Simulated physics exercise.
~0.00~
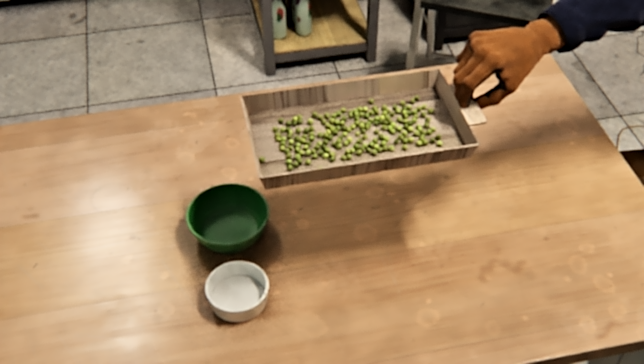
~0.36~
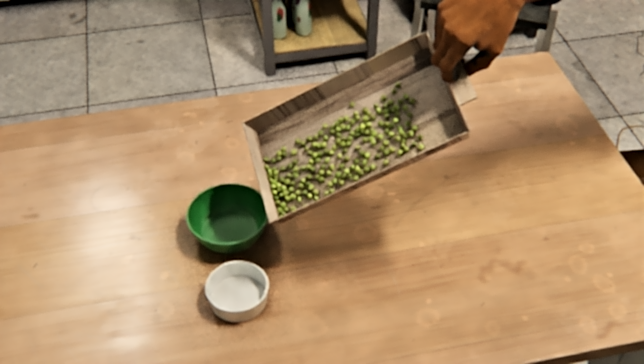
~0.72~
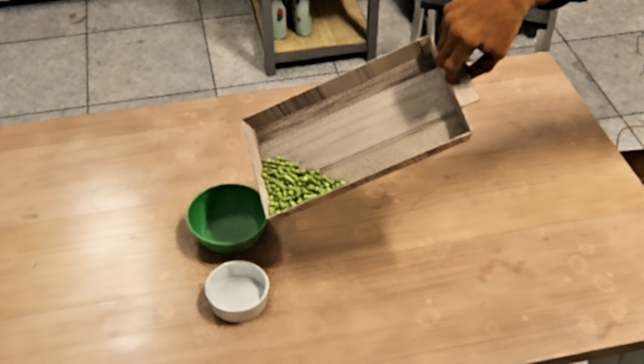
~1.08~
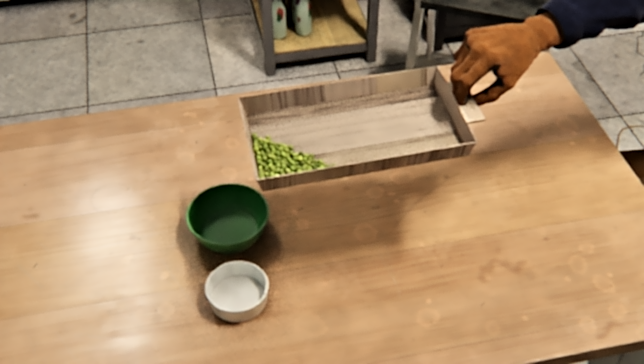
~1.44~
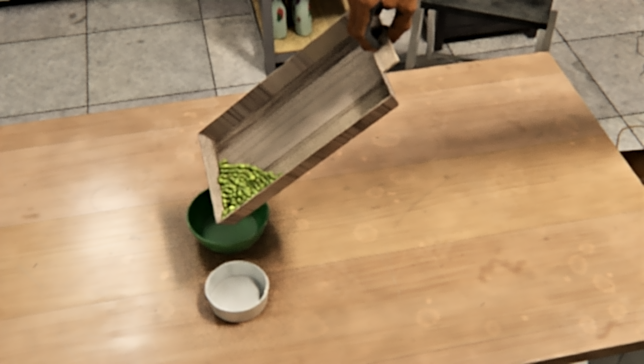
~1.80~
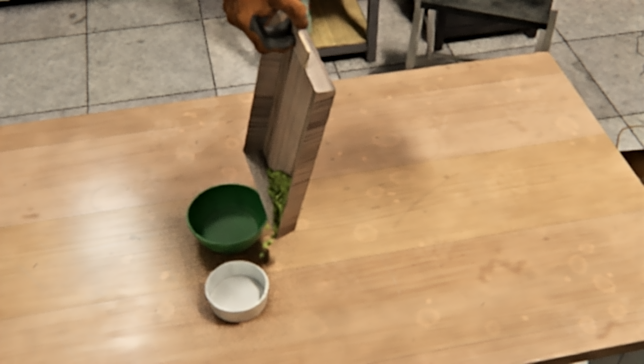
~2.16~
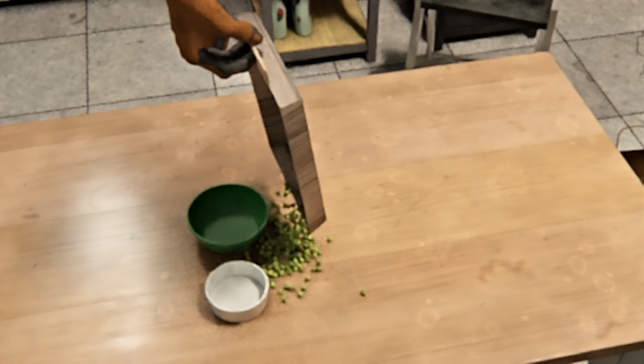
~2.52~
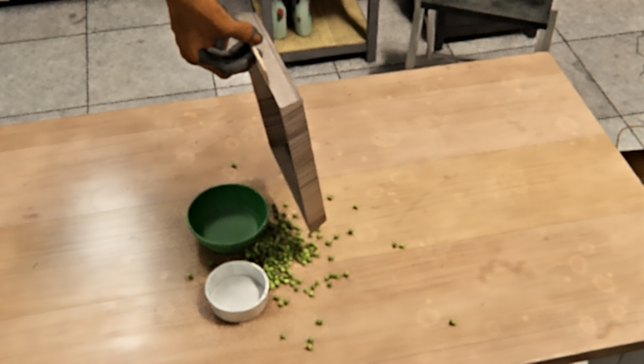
Hand tilting a wooden tray of green peas, levelling it, then tipping them onto the table beside green and white bowls.
